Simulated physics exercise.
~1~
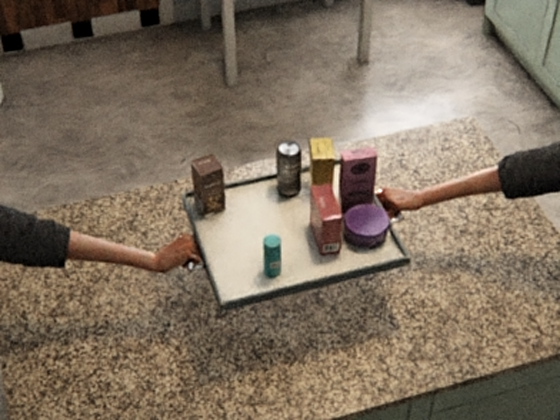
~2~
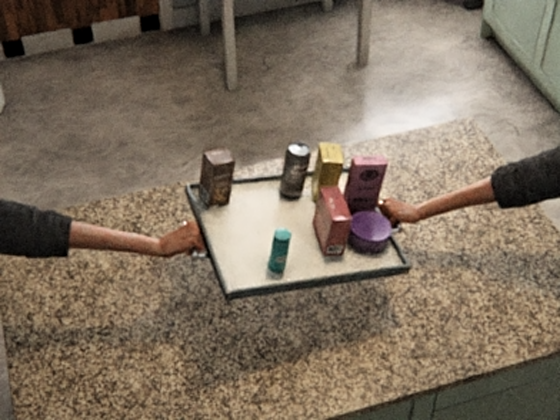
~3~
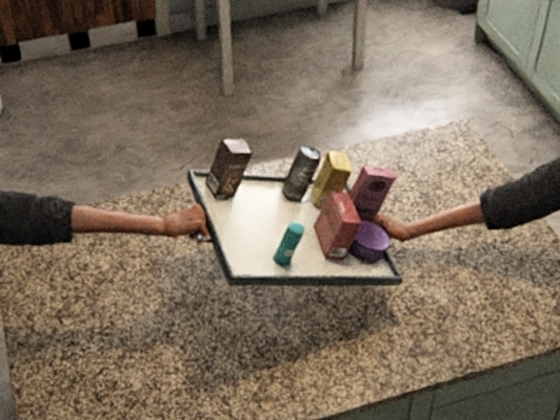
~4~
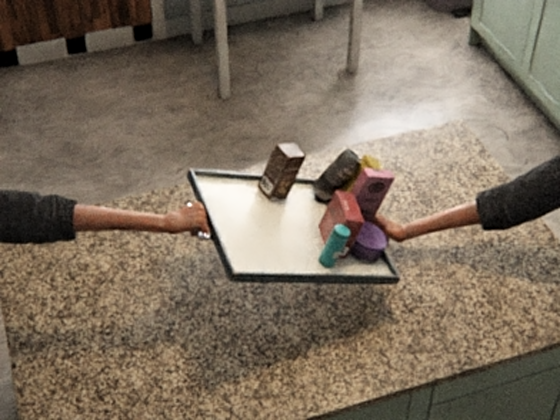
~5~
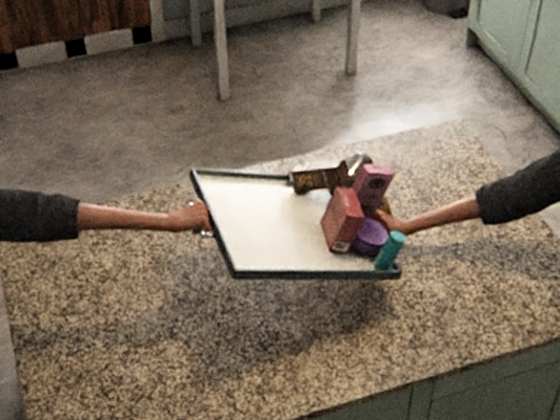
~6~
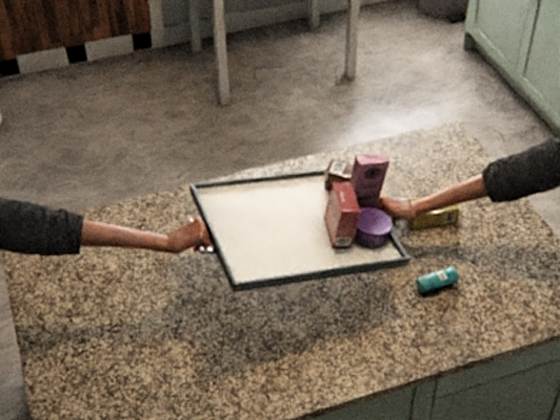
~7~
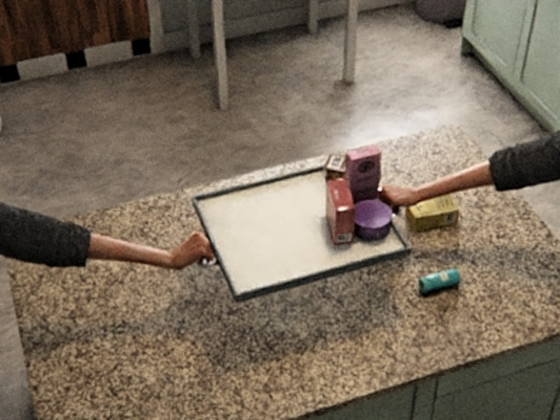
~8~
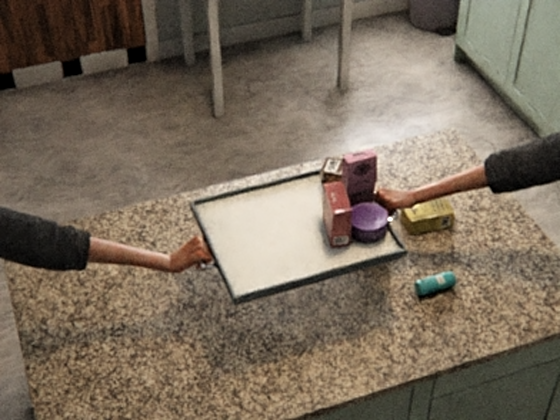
Above a speckled kitchen counter, two hands tilt a tray of containers down to the right; items slide and topple, and a can, a yellow packet and a turquoise shaker go off before it is levelled, leaving a brown carton tipped beside two upright packets and a purple tub.
